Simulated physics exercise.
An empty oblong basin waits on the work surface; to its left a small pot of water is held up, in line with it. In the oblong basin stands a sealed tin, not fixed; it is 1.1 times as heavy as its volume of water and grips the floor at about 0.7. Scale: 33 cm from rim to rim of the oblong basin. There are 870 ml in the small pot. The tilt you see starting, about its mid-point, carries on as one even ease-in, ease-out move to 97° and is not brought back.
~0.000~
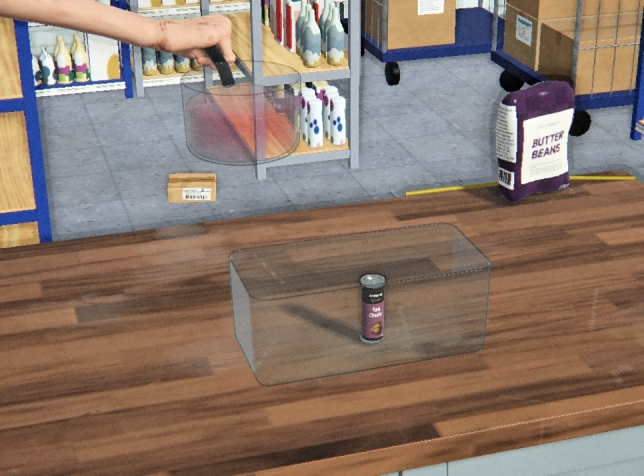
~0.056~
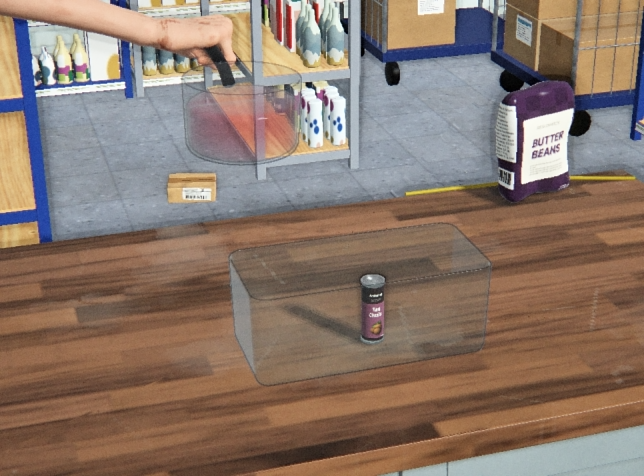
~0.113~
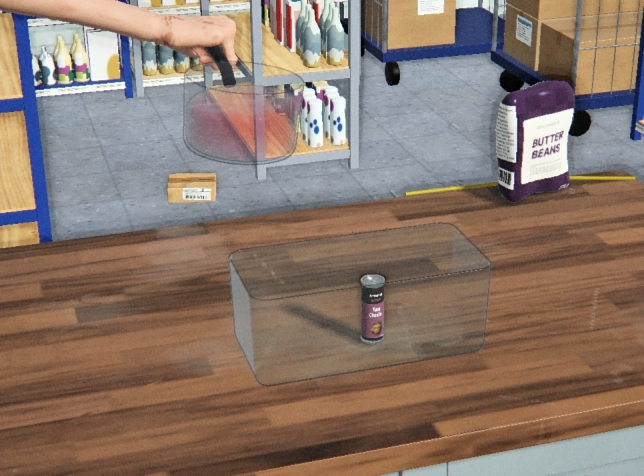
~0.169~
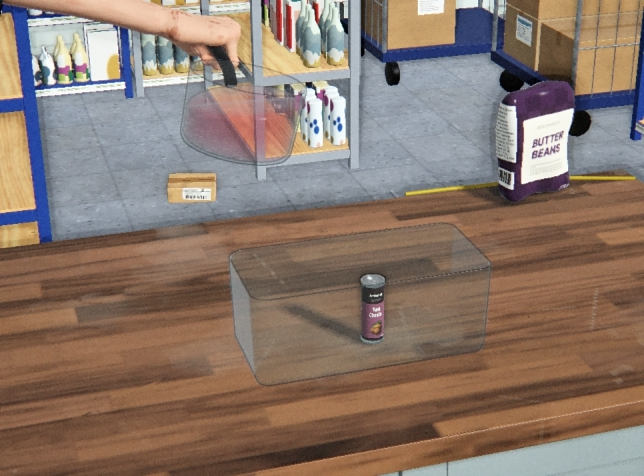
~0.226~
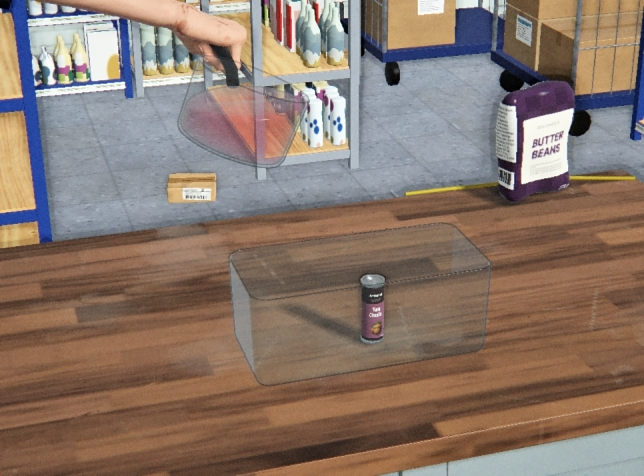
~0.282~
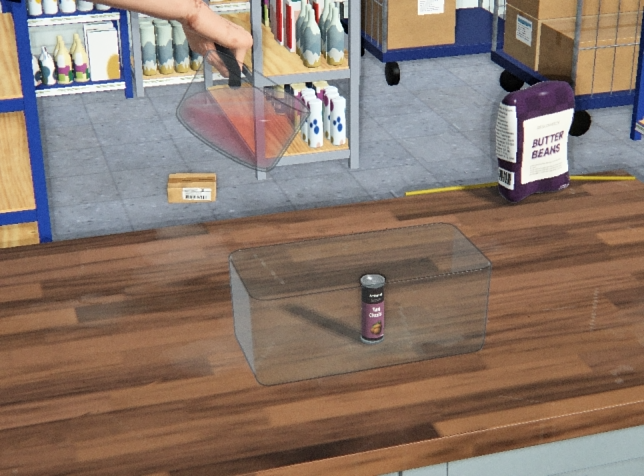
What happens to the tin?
It goes over.
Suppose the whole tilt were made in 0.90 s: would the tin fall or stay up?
Then it topples.
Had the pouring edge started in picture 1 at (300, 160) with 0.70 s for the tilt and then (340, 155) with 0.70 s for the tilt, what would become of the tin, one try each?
First it stays up; then it topples.
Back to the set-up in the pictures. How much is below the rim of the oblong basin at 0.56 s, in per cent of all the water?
Some 6 per cent.
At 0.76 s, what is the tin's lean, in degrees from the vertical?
Near 0° from upright.
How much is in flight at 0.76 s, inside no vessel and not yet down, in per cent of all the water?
Near 20 in a hundred.
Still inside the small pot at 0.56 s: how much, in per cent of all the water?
Some 48 per cent.
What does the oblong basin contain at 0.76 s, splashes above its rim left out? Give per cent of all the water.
Some 64 per cent.
Then, 0.56 s in, the tilt is 87° and 47 per cent is still to pour; the tin stands where it began.
Then, 0.76 s in, the tilt is 97° and 15 per cent is still to pour; the tin stands where it began.
Then, 0.97 s in, the tilt is 97° and 4 per cent is still to pour; the tin leans 34°.
Then, 1.20 s in, the tilt is 97° and 1 per cent is still to pour; the tin lies on its side.
Finally, the tin lies on its side.
